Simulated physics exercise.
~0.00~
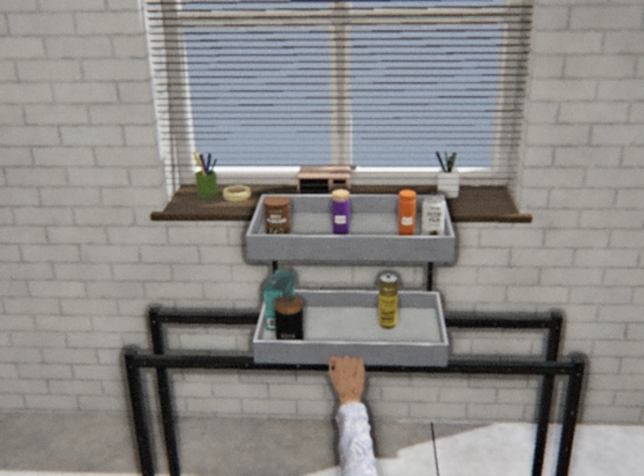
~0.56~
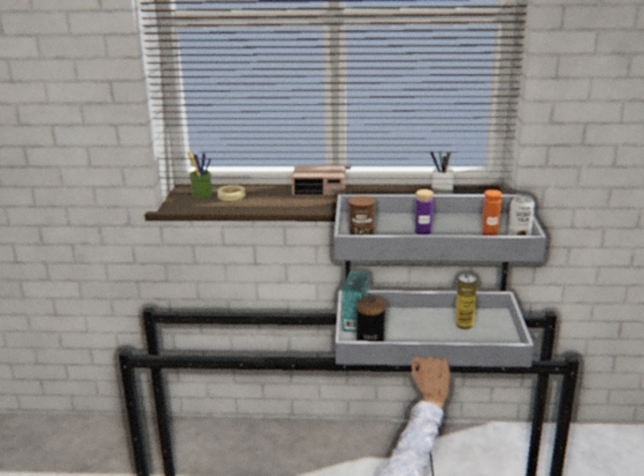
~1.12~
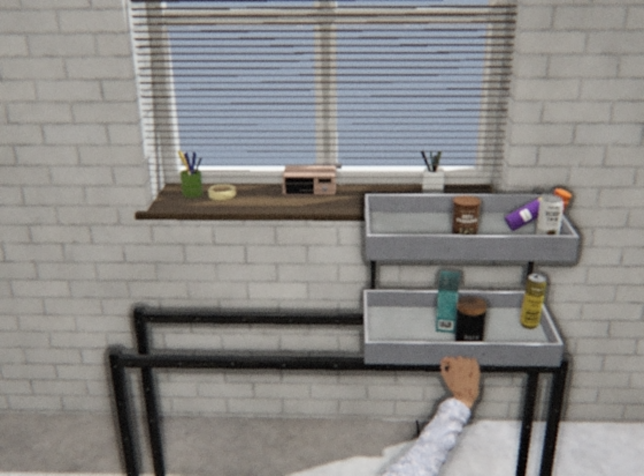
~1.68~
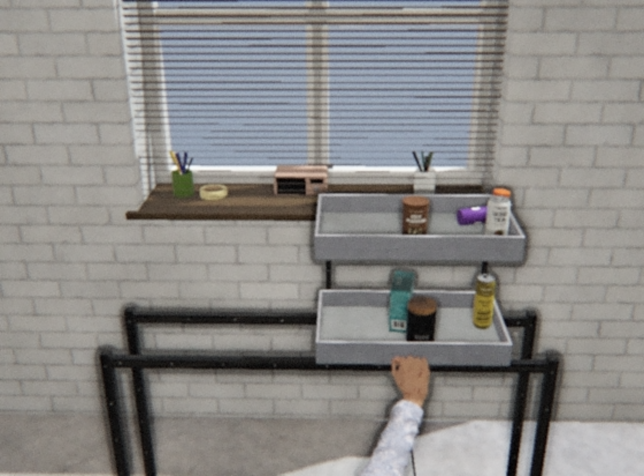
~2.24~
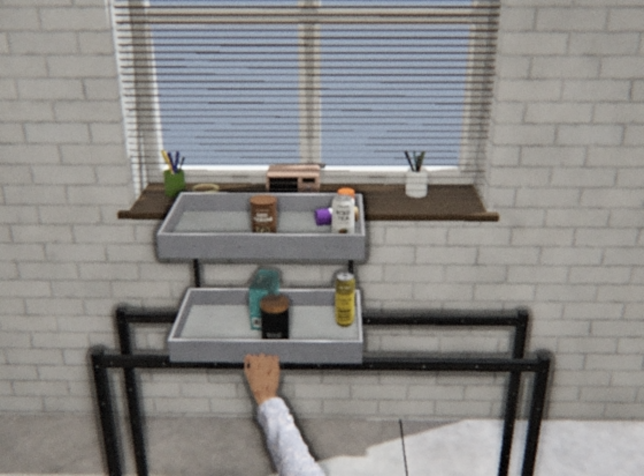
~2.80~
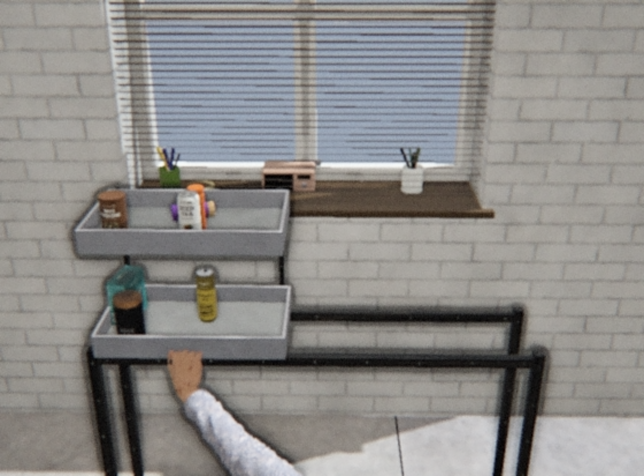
A two-tier tray is pushed right, tipping a purple shaker over, then shoved far left.
